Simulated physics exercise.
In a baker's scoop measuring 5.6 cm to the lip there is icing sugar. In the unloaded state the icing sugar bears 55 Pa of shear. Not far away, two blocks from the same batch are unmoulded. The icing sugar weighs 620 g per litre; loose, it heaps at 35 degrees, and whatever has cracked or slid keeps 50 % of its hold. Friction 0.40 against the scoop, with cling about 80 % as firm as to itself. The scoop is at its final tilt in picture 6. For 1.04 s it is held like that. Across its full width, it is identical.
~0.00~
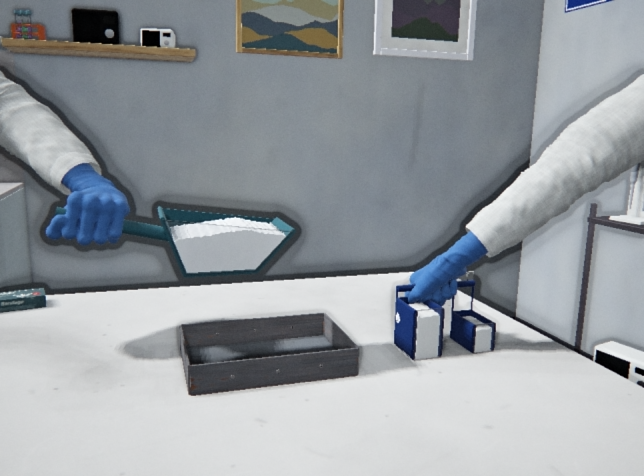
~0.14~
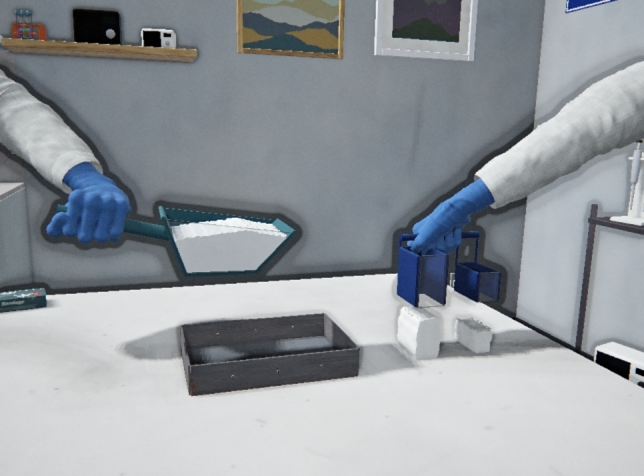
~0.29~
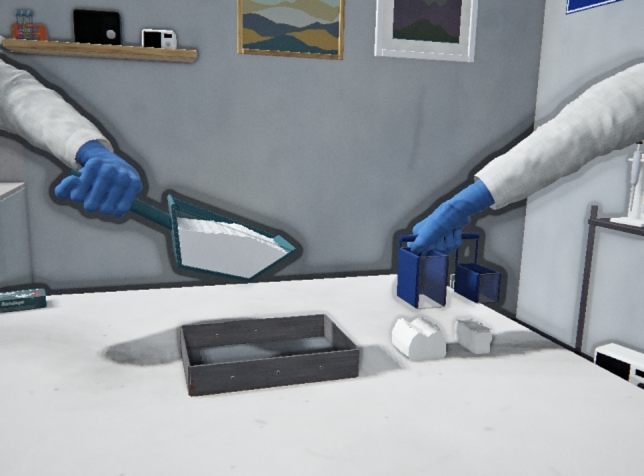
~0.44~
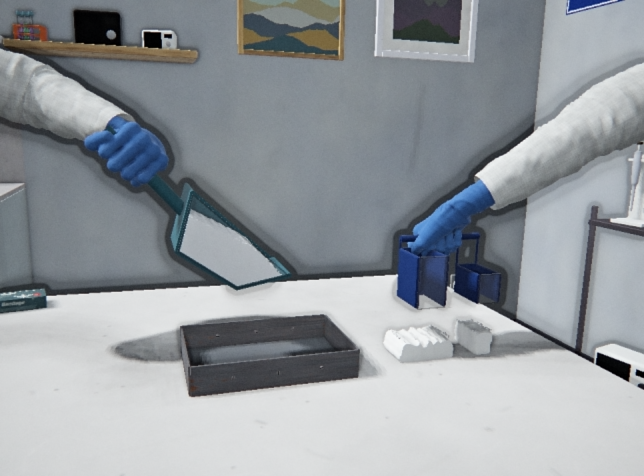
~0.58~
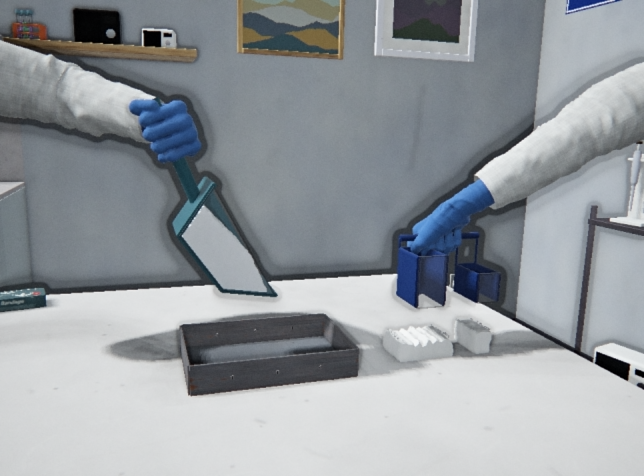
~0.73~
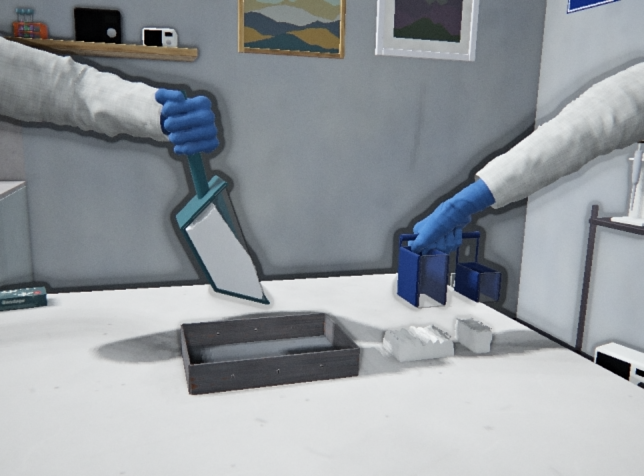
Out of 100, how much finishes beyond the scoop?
Near 49 out of 100.
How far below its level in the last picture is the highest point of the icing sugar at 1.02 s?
The gap comes to about 3.5 centimetres.
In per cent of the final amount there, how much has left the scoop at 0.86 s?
About 0 %.
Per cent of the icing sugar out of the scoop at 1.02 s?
Roughly 16 percent.
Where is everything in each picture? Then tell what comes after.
Lip at (292, 230), tilt 0 degrees; highest point of the icing sugar at (238, 230); test blocks 7.6 cm, 4.2 cm high (left to right), in the first frame.
Lip at (293, 231), tilt 1 degrees; highest point of the icing sugar at (241, 231); test blocks 7.1 cm, 4.1 cm high (left to right), in the second frame.
Lip at (294, 249), tilt 15 degrees; highest point of the icing sugar at (184, 230); test blocks 5.1 cm, 4.1 cm high (left to right), in the third frame.
Lip at (289, 273), tilt 35 degrees; highest point of the icing sugar at (192, 218); test blocks 3.5 cm, 4.1 cm high (left to right), in the fourth frame.
Lip at (276, 293), tilt 55 degrees; highest point of the icing sugar at (204, 209); test blocks 3.5 cm, 4.1 cm high (left to right), in the fifth frame.
Lip at (268, 301), tilt 64 degrees; highest point of the icing sugar at (215, 210); test blocks 3.4 cm, 4.1 cm high (left to right), in the sixth frame.
By 0.86 s, the scoop is at 64 degrees and 0 % has left it.
By 1.02 s, the scoop is at 64 degrees and 15 % has left it.
By 1.19 s, the scoop is at 64 degrees and 46 % has left it.
By 1.35 s, the scoop is at 64 degrees and 49 % has left it.
By 1.76 s, at the end, the scoop is at 64 degrees and 49 % has left it.
